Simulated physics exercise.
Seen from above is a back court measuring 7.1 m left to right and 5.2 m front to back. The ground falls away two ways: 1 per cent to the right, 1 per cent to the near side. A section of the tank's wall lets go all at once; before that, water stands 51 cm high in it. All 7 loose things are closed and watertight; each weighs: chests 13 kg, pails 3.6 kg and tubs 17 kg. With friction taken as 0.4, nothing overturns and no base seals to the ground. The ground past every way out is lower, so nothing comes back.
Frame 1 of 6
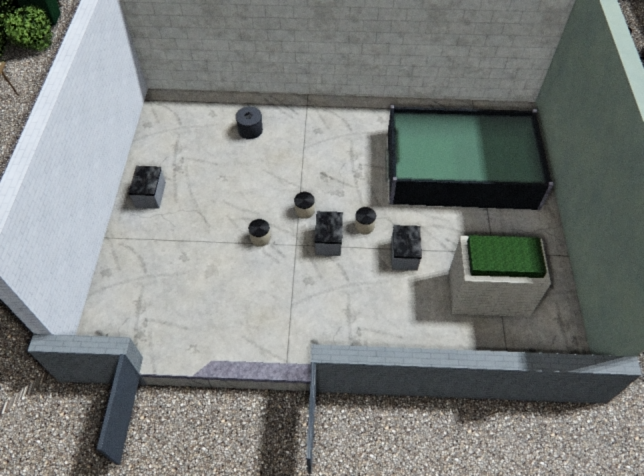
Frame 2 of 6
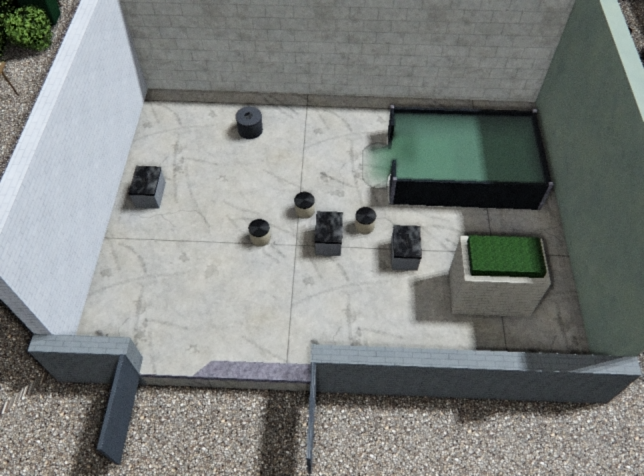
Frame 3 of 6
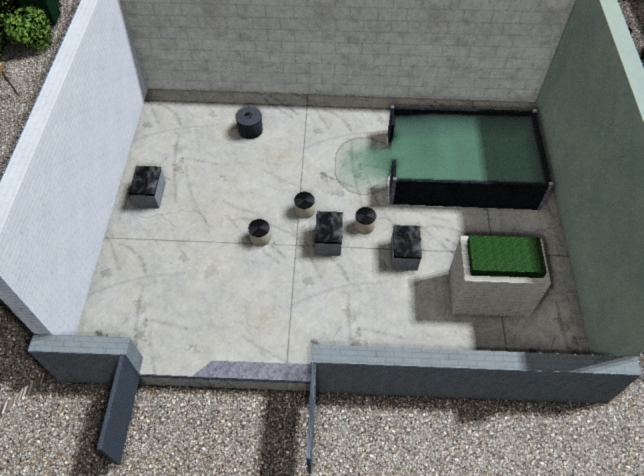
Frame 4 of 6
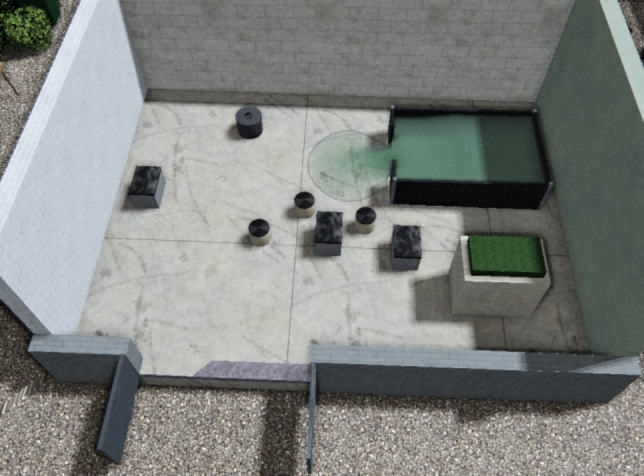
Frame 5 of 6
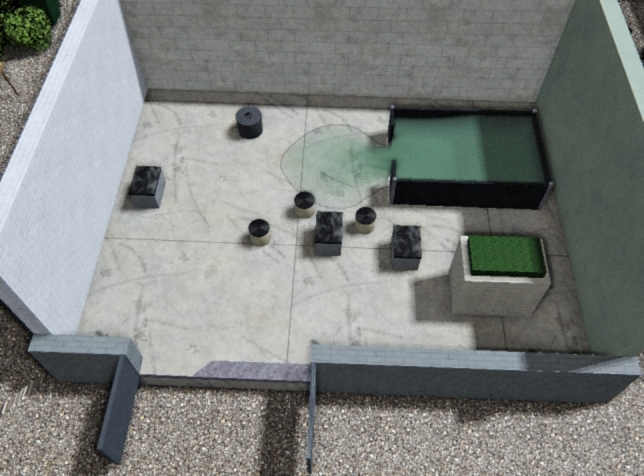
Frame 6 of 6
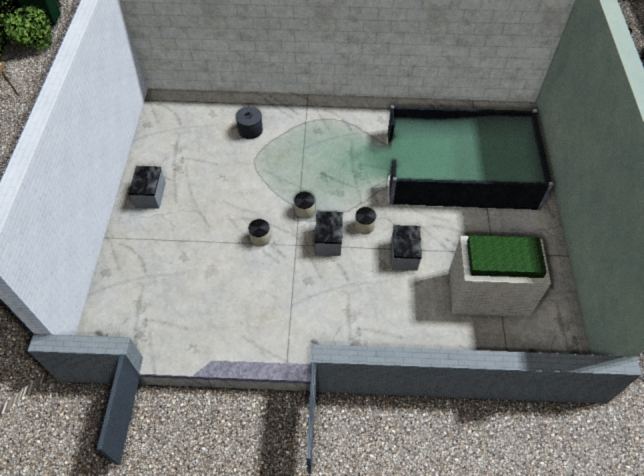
A green tank opens on its left side and water spreads leftward across the pale courtyard floor.
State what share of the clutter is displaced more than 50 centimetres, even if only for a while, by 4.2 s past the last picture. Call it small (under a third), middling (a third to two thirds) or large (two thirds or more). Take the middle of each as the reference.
Middling, a third to two thirds.
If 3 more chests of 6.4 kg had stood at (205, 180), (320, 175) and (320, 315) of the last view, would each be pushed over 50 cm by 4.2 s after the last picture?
In the order asked: Farther than that, farther than that, not as far.
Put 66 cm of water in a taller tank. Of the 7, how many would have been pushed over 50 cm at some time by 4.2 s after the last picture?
It would come to 4 of them.
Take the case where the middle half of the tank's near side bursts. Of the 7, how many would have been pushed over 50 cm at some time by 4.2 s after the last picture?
1.
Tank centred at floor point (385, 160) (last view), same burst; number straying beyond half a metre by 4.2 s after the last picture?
In that case 2 of them.
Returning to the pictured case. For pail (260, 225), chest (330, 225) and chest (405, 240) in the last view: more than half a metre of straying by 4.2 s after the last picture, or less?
Listed in sequence: Higher; lower; lower for the last.
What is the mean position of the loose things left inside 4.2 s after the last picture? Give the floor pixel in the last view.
It sits at about (273, 242).
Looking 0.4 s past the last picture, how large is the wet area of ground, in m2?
Around 9.5 m2 of it.
Then, 0.4 s after the last picture 0 of 7 are over 50 cm from their spots; 0 afloat.
Then, 1.5 s after the last picture 1 of 7 are over 50 cm from their spots; 0 afloat.
Then, 2.8 s after the last picture 4 of 7 are over 50 cm from their spots; 1 afloat.
Then, 4.2 s after the last picture 4 of 7 are over 50 cm from their spots, and 4 have been at some point; 1 afloat.
